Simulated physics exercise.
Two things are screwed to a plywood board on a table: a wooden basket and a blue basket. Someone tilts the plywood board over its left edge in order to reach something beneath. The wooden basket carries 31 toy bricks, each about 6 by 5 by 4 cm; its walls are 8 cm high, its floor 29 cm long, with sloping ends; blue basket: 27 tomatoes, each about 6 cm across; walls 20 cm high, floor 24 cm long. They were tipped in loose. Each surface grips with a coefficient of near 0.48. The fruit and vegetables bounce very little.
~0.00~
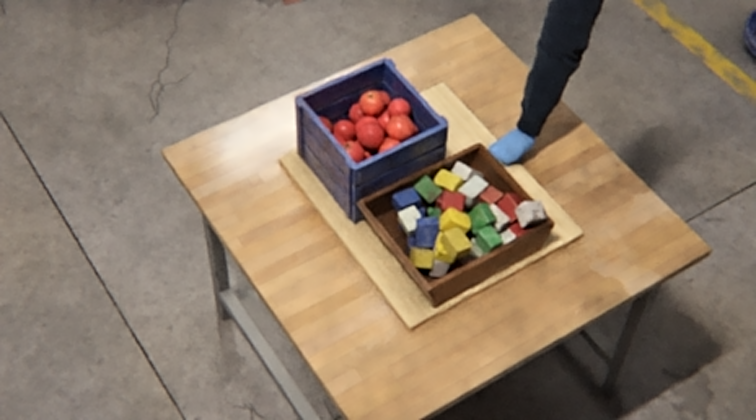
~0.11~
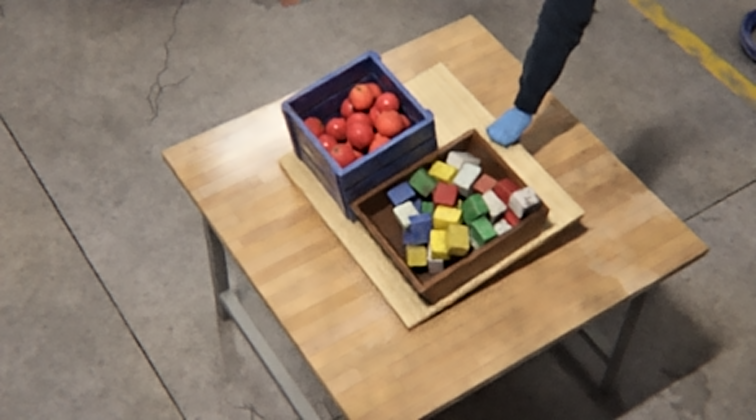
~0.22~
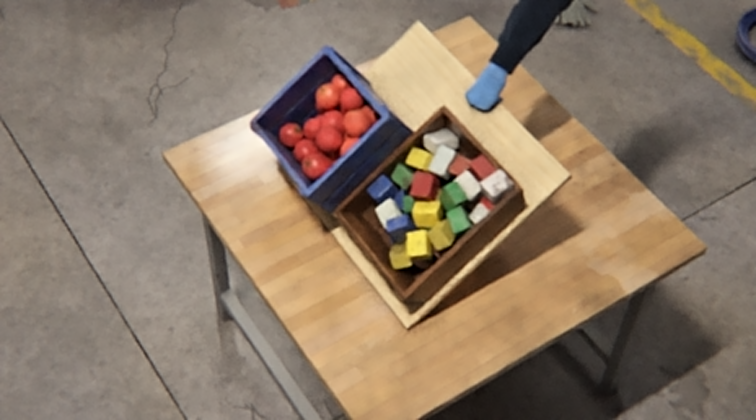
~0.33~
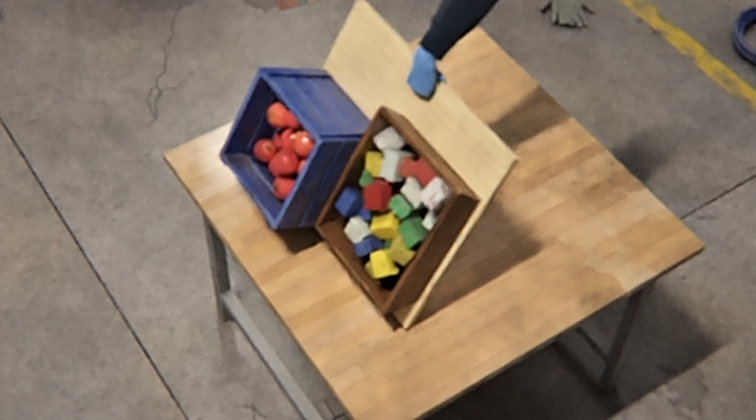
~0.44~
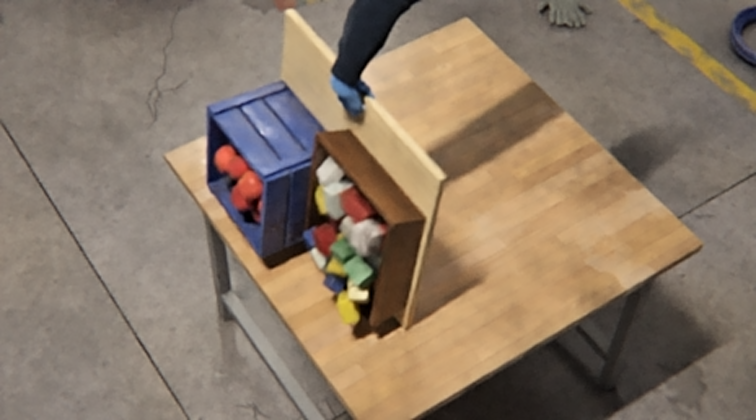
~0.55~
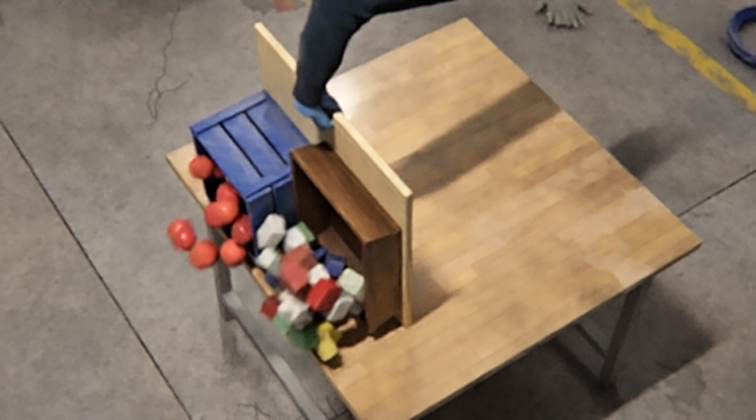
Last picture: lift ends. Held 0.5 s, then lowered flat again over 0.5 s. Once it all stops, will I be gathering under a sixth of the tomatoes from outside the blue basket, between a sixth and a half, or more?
Bet it keeps below half of them inside.
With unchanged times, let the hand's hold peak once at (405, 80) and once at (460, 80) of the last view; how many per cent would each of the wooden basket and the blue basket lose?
First try, then second: The wooden basket sheds 60 then 30 per cent, and the blue basket sheds 10 then 0 per cent.
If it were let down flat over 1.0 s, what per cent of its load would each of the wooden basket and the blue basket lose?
Wooden basket 100, blue basket 70 per cent.
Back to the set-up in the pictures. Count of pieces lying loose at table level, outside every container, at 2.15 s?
About 8.
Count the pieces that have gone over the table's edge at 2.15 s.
It comes to near 40.
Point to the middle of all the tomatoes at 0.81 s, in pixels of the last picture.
Around (204, 258).
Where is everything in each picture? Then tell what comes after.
In the first picture (we follow the rim corner now nearest the camera; the camera moves round a little), blue basket at (358, 166); wooden basket at (430, 286); tilt 0°; nothing out yet.
The second picture shows blue basket at (344, 171); wooden basket at (423, 288); tilt 10°.
The third picture shows blue basket at (310, 191); wooden basket at (405, 295); tilt 33°.
The fourth picture shows blue basket at (276, 223); wooden basket at (384, 310); tilt 60°.
The fifth picture shows blue basket at (260, 253); wooden basket at (371, 325); tilt 83°; 5 out, the lowest brick at (349, 307).
The sixth picture shows blue basket at (258, 264); wooden basket at (368, 330); tilt 93°; 28 out.
After 0.81 s, tilt 93°; 31 of 31 out of the wooden basket and 17 of 27 out of the blue basket.
After 1.13 s, tilt 87°; 31 of 31 out of the wooden basket and 18 of 27 out of the blue basket.
After 1.58 s, tilt 0°; 31 of 31 out of the wooden basket and 20 of 27 out of the blue basket.
Final count (at 2.15 s), 31 of 31 out of the wooden basket and 20 of 27 out of the blue basket. Asked share, 20 of 27, 74 per cent.
